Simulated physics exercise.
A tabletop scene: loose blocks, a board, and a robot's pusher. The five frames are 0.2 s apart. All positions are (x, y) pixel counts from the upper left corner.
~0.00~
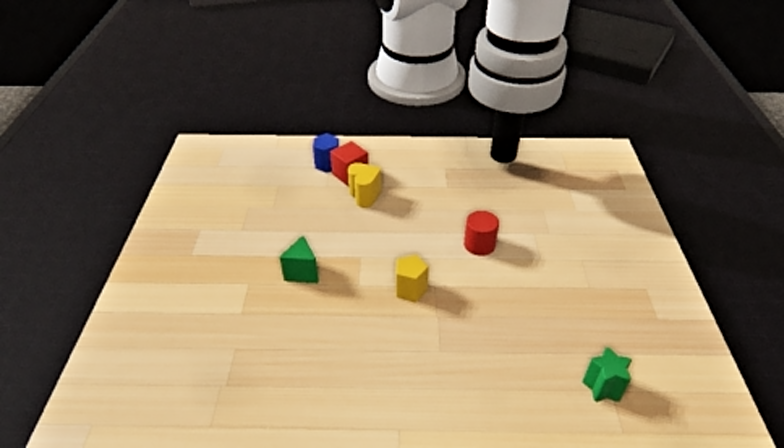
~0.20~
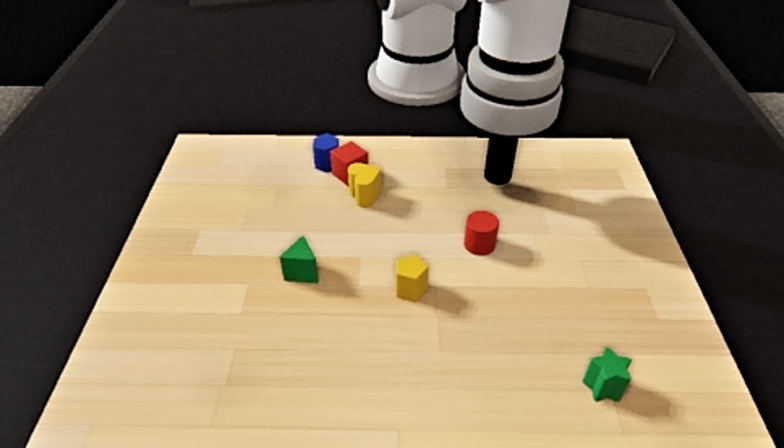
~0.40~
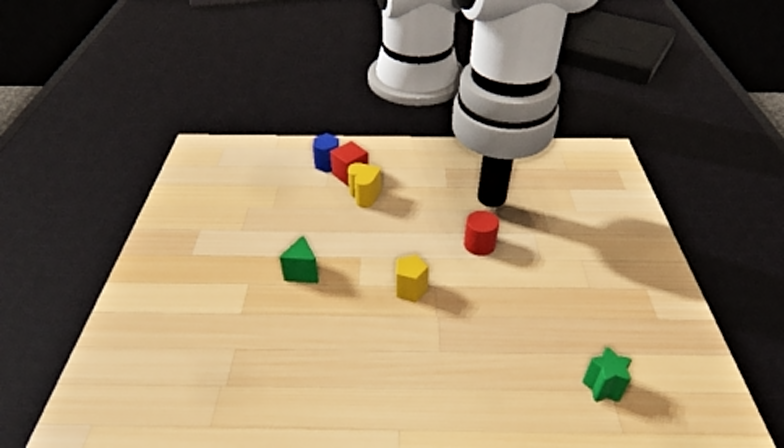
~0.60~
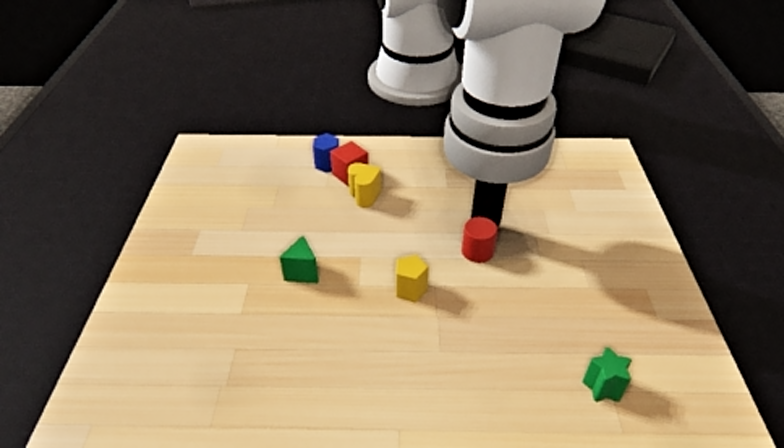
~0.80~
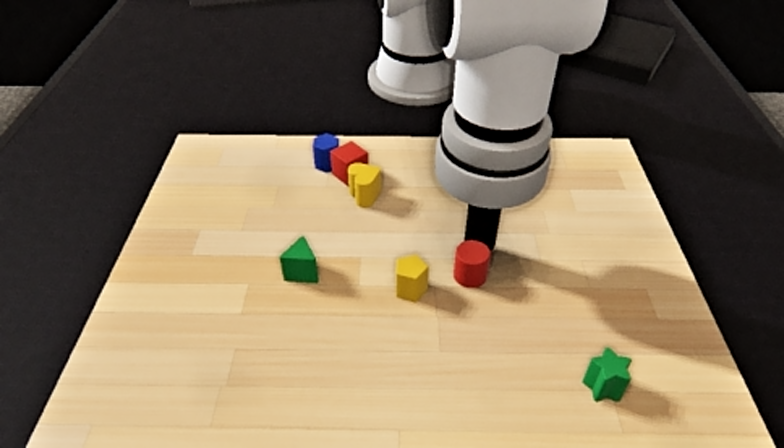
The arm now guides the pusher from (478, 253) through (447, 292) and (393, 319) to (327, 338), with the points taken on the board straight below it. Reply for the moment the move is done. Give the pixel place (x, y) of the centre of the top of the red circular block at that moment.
Roughly at (452, 305).
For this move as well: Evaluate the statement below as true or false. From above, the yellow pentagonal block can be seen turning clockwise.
That is true.
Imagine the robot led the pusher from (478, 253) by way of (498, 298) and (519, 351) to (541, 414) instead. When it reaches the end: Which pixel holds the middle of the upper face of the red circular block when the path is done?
Put as a pixel place, it's (470, 282).
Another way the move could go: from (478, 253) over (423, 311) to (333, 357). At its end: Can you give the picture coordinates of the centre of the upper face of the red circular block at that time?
I think it will end close to (452, 308).
On the path given first. One third of the way, pusher (448, 283); red circular block (456, 295).
Two thirds of the way, pusher (392, 310); yellow pentagonal block (385, 270), turned 95° clockwise; red circular block (452, 305).
At the end, pusher (326, 329); green three-sided block in place; yellow pentagonal block (385, 270), turned 100° clockwise; red circular block (452, 305).
